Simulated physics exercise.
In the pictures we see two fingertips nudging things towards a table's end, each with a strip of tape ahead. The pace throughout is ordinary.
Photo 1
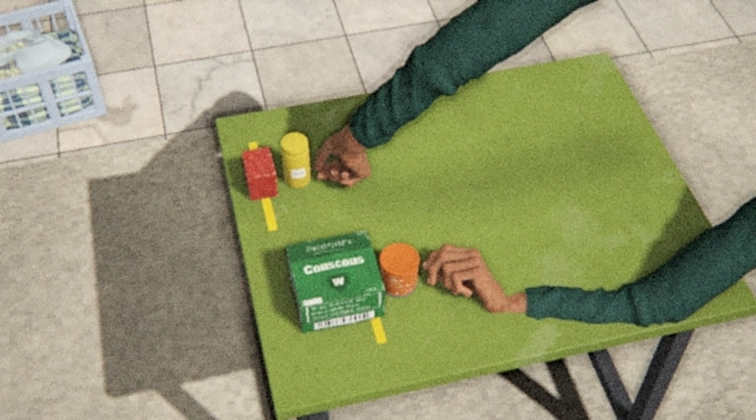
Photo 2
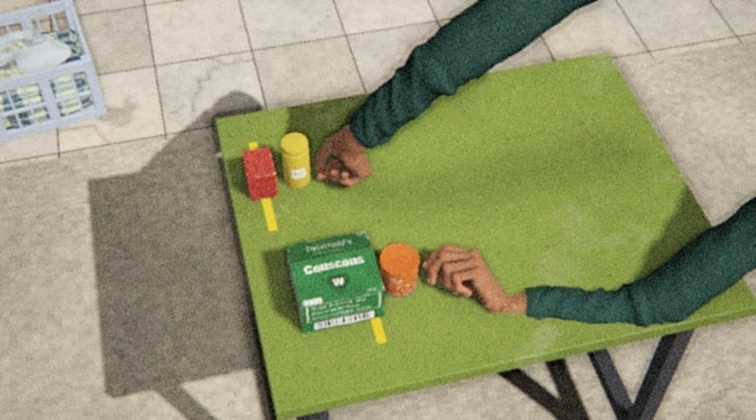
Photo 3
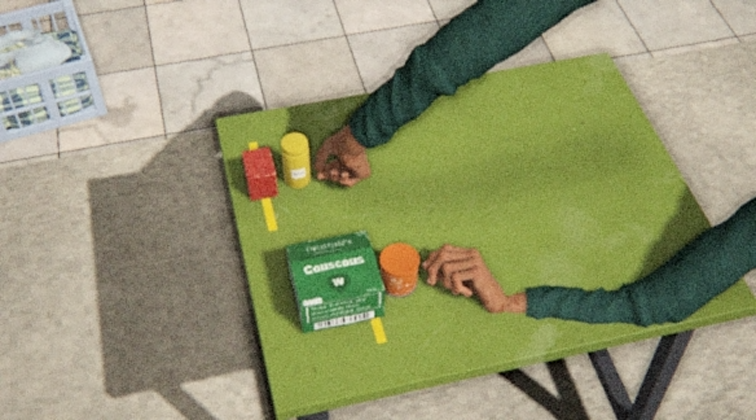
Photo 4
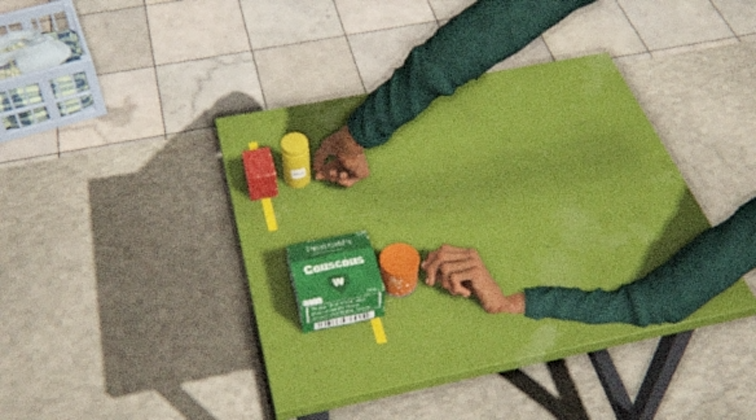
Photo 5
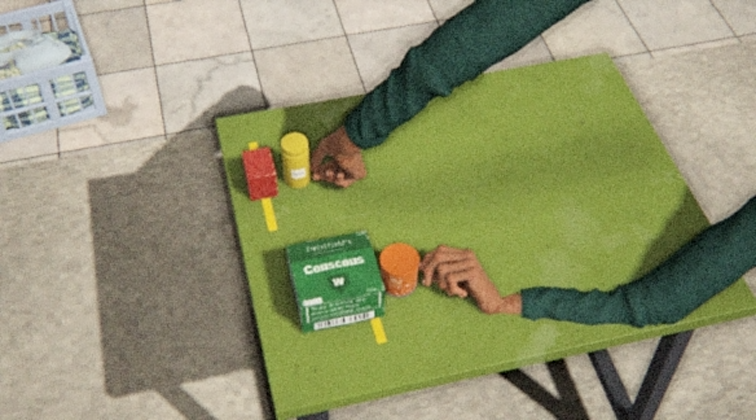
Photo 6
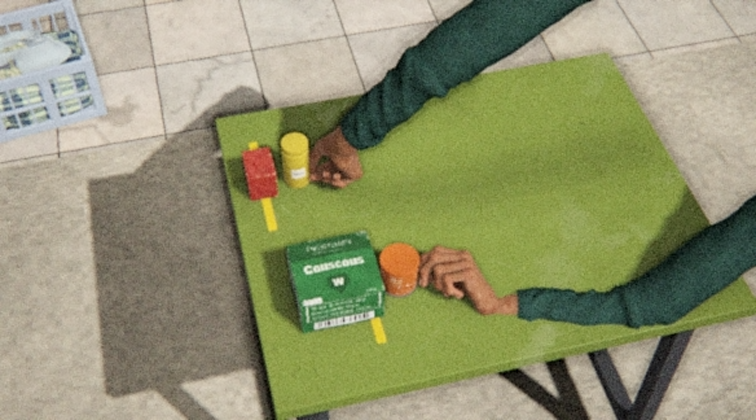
On a green table, two hands edge slightly left behind a yellow jar and orange tin.
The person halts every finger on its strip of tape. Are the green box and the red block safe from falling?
Well, the green box remains on the tabletop, and the red block goes off the side.
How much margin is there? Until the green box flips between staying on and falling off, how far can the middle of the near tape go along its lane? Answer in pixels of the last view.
28 pixels left, about.
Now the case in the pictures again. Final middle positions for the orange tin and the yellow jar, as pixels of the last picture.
The orange tin ends at (343, 282) and the yellow jar at (243, 170).
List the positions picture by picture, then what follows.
Green box (335, 281); red block (260, 174); orange tin (399, 270), in the first frame.
Red block (260, 174); yellow jar (296, 161), in the second frame.
Green box (335, 281); orange tin (399, 271), in the third frame.
Red block (260, 174); yellow jar (296, 161), in the fourth frame.
Green box (335, 281); orange tin (399, 271), in the fifth frame.
Green box (335, 281); red block (260, 174); yellow jar (296, 161), in the sixth frame.
Then, 1.02 s after the last picture, green box moved about its own width near (282, 292); red block on its side near (203, 221).
By the end, the green box is still on the table, near (282, 292); the red block drops to the floor.
